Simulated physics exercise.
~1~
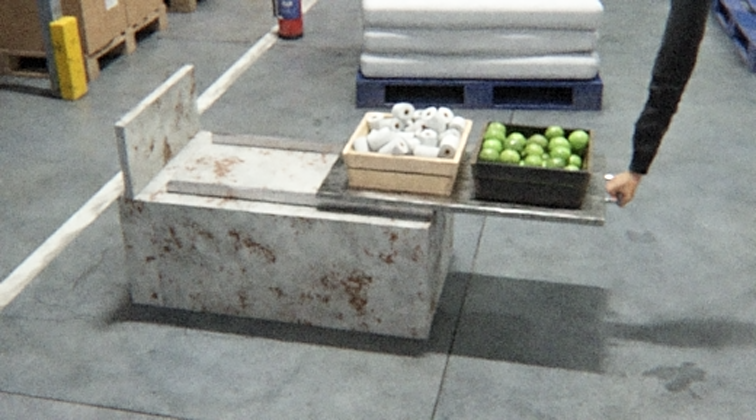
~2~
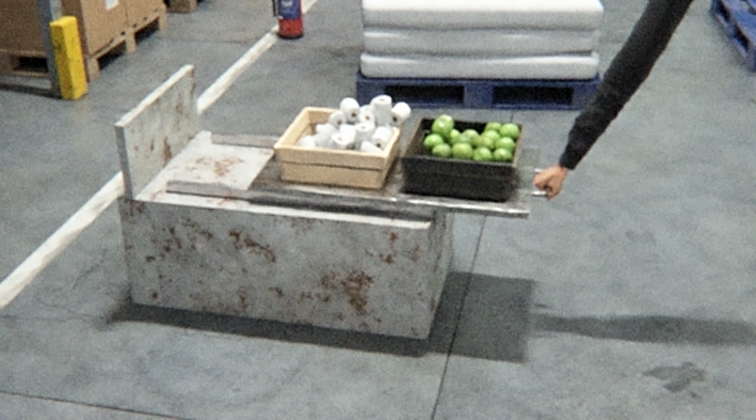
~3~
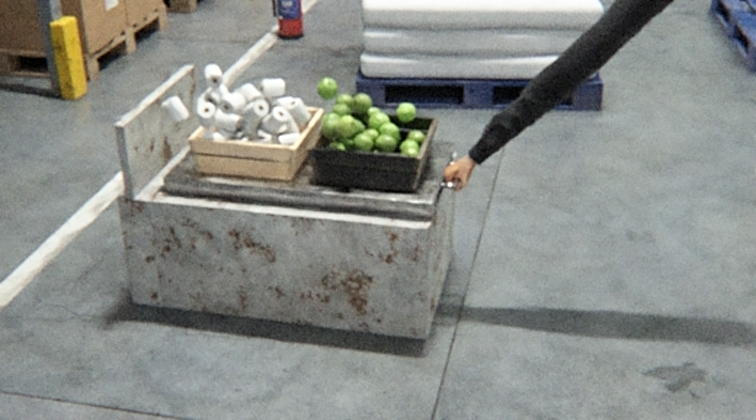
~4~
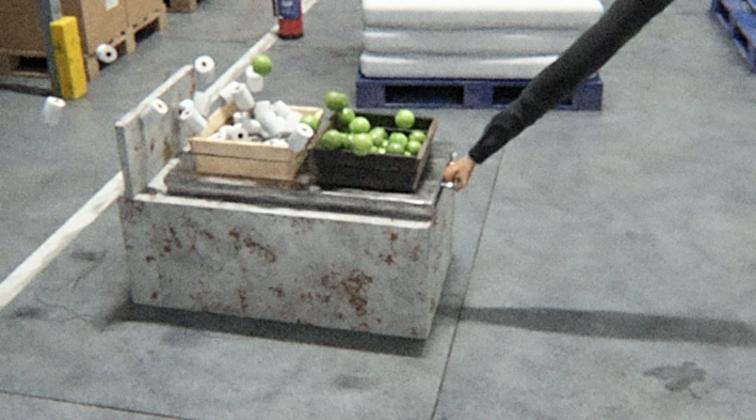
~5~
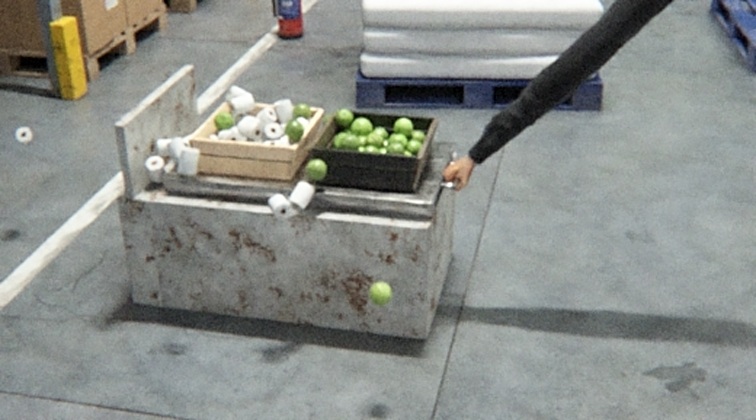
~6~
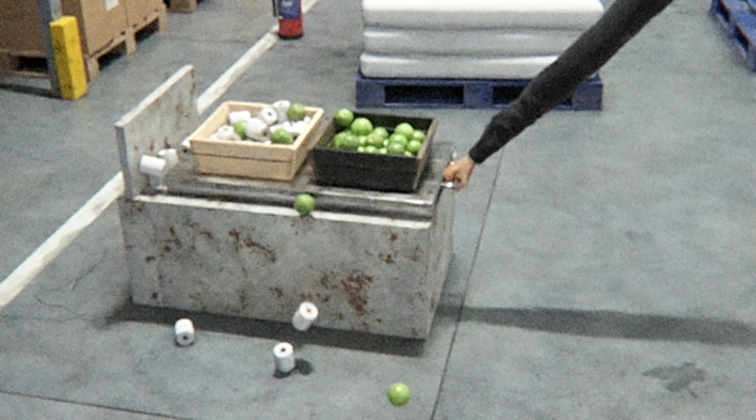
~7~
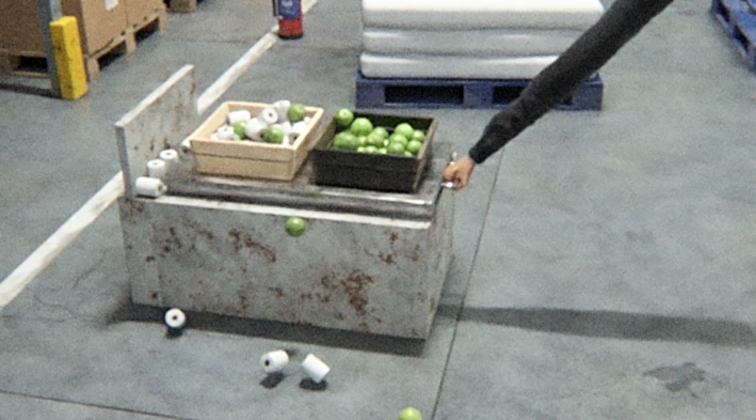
In a warehouse with a grey concrete floor, seen from slightly above, a rust-stained pale block with an upright panel at its left end carries a sliding shelf. On the shelf sit a wooden box of white paper rolls and, to its right, a black box of green apples. A dark-sleeved arm at the right pushes the shelf left until it stops over the block. The contents surge up and leftward, and some rolls and apples fly out. Several drop to the floor in front, while a few rolls rest beside the panel and both boxes stay largely filled.
